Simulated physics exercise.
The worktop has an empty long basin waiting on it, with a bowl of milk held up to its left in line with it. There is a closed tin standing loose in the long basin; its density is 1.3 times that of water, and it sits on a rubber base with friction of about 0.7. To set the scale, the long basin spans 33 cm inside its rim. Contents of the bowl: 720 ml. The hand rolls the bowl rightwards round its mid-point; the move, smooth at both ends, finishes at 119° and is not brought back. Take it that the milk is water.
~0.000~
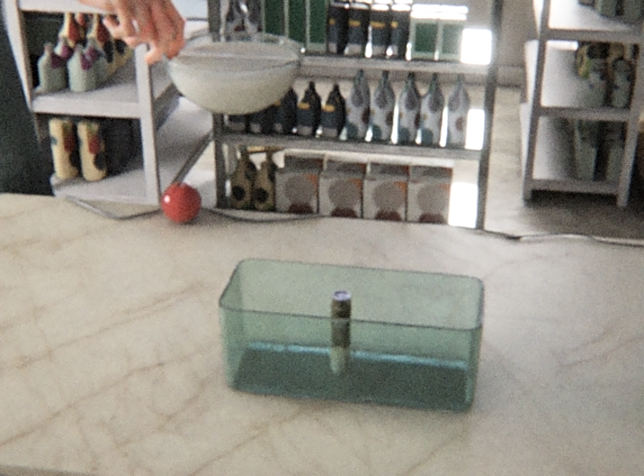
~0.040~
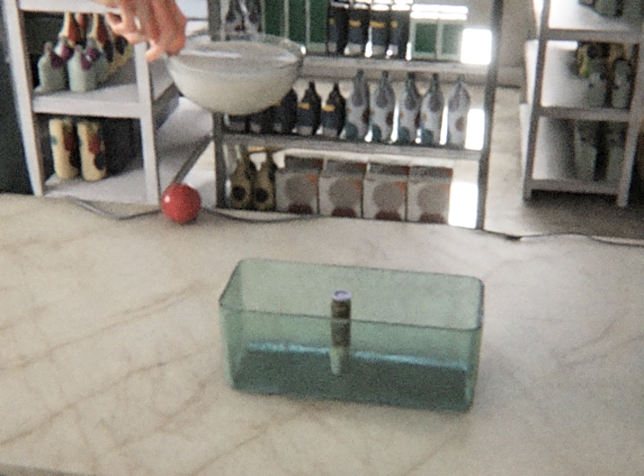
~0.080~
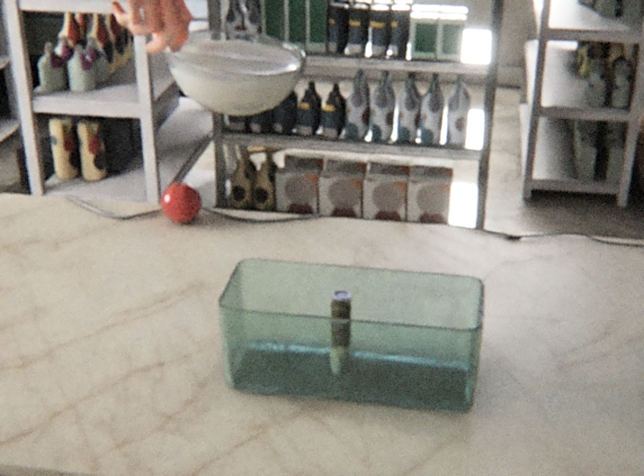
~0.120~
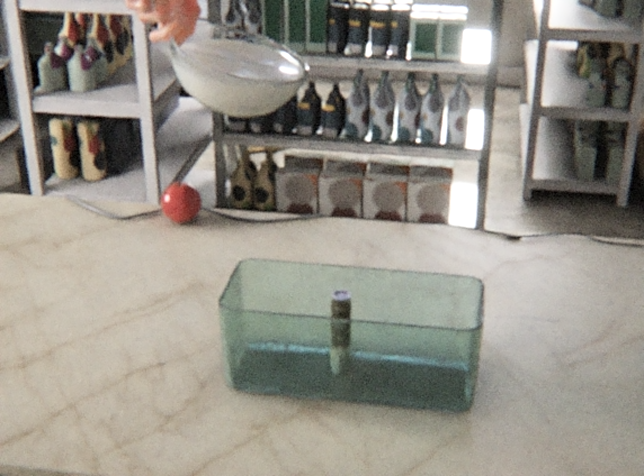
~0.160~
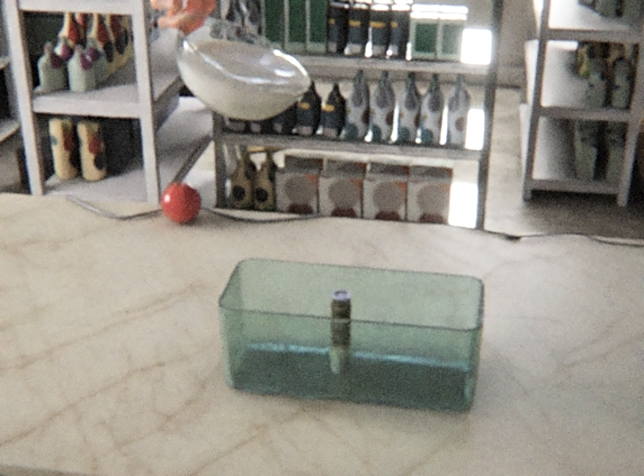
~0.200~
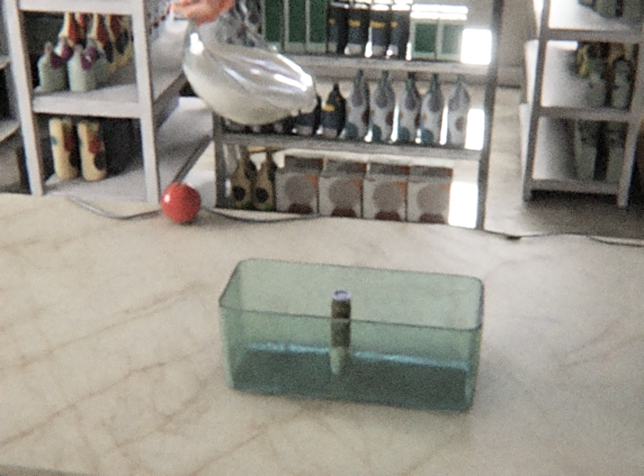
The clip shows a hand holding a glass bowl of milky liquid above a pale worktop, left of a clear green basin with a small dark cylinder inside; the hand then gradually tilts the bowl rightwards while the basin stays still.
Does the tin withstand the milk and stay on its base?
It does not keel over.
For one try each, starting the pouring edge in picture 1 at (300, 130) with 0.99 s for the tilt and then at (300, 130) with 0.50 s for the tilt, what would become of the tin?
First it stays on its base; then it tips over.
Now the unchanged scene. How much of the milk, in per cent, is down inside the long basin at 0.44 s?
Estimate - around 20 in a hundred parts.
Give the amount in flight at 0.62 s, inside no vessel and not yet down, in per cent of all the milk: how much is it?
Near 6 percent.
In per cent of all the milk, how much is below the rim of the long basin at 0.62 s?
Some 90 percent of the total.
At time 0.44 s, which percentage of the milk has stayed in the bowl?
Close to 0 in a hundred.
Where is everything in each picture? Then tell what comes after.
In the first picture, it leans 0°; its right rim is at (302, 56); the milk meets the walls at (172, 55) and (300, 61); the long basin's rim runs from (229, 283) to (483, 305); the tin's top is at (341, 298).
In the second picture, it leans 2°; its right rim is at (303, 58); the milk meets the walls at (172, 54) and (300, 62).
In the third picture, it leans 7°; its right rim is at (304, 65); the milk meets the walls at (175, 50) and (301, 66).
In the fourth picture, it leans 16°; its right rim is at (306, 76); the milk meets the walls at (178, 46) and (305, 71).
In the fifth picture, it leans 28°; its right rim is at (305, 90); the milk meets the walls at (184, 45) and (296, 77); 3 per cent is over the edge.
In the sixth picture, it leans 41°; its right rim is at (300, 106); the milk meets the walls at (189, 48) and (279, 75); 12 per cent is over the edge.
Then, 0.44 s in, the tilt is 115° and 0 per cent is still to pour; the tin stands where it began.
Then, 0.62 s in, the tilt is 119° and 0 per cent is still to pour; the tin stands where it began.
Then, 0.80 s in, the tilt is 119° and 0 per cent is still to pour; the tin stands where it began.
Then, 1.00 s in, the tilt is 119° and 0 per cent is still to pour; the tin stands where it began.
Finally, the tin stands where it began.
